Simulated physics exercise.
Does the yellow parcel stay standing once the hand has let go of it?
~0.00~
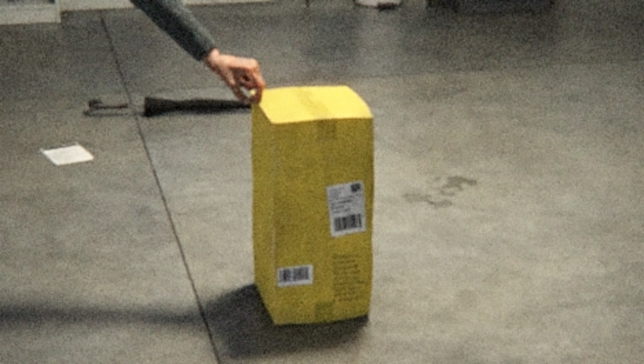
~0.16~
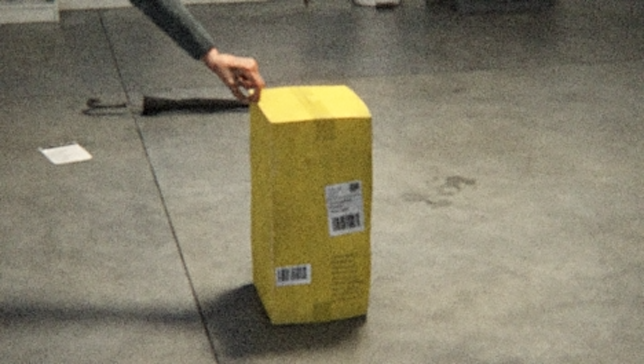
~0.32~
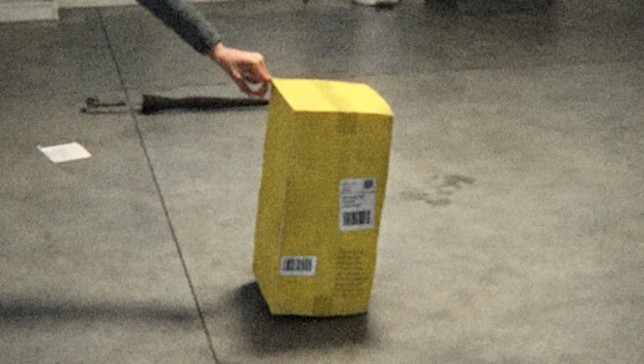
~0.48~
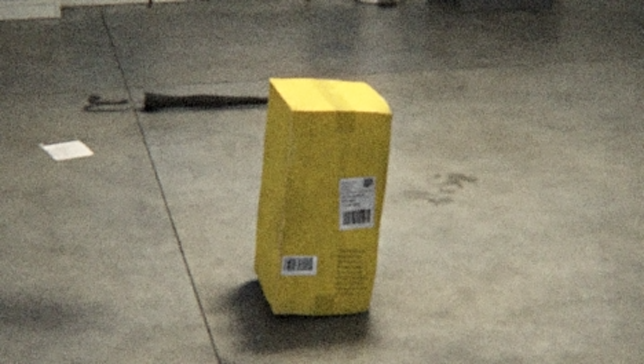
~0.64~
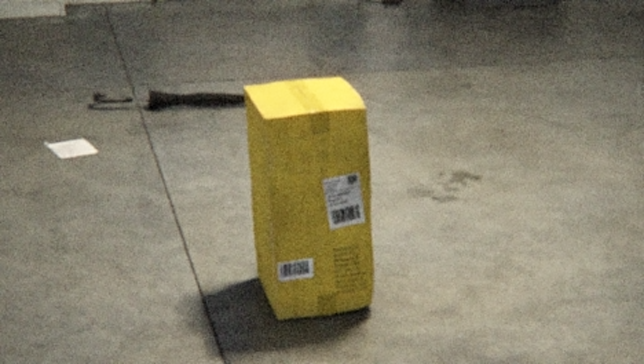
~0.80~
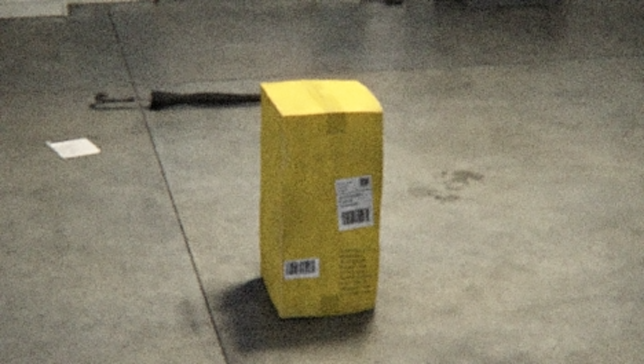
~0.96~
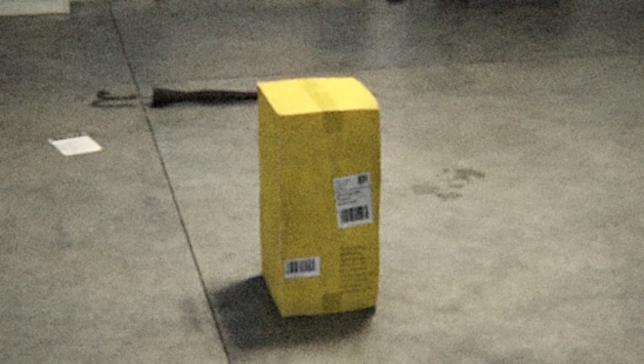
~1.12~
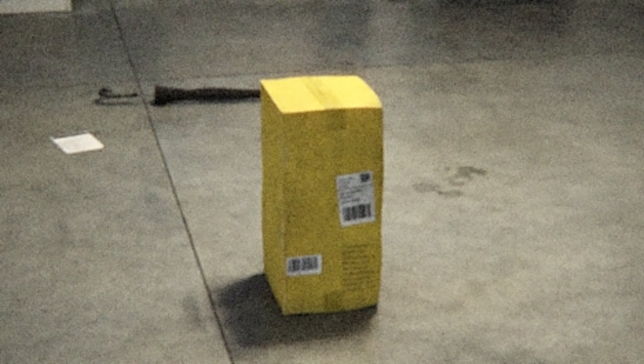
Yes, the yellow parcel rocks a little after the hand lets go and then settles upright on its base.
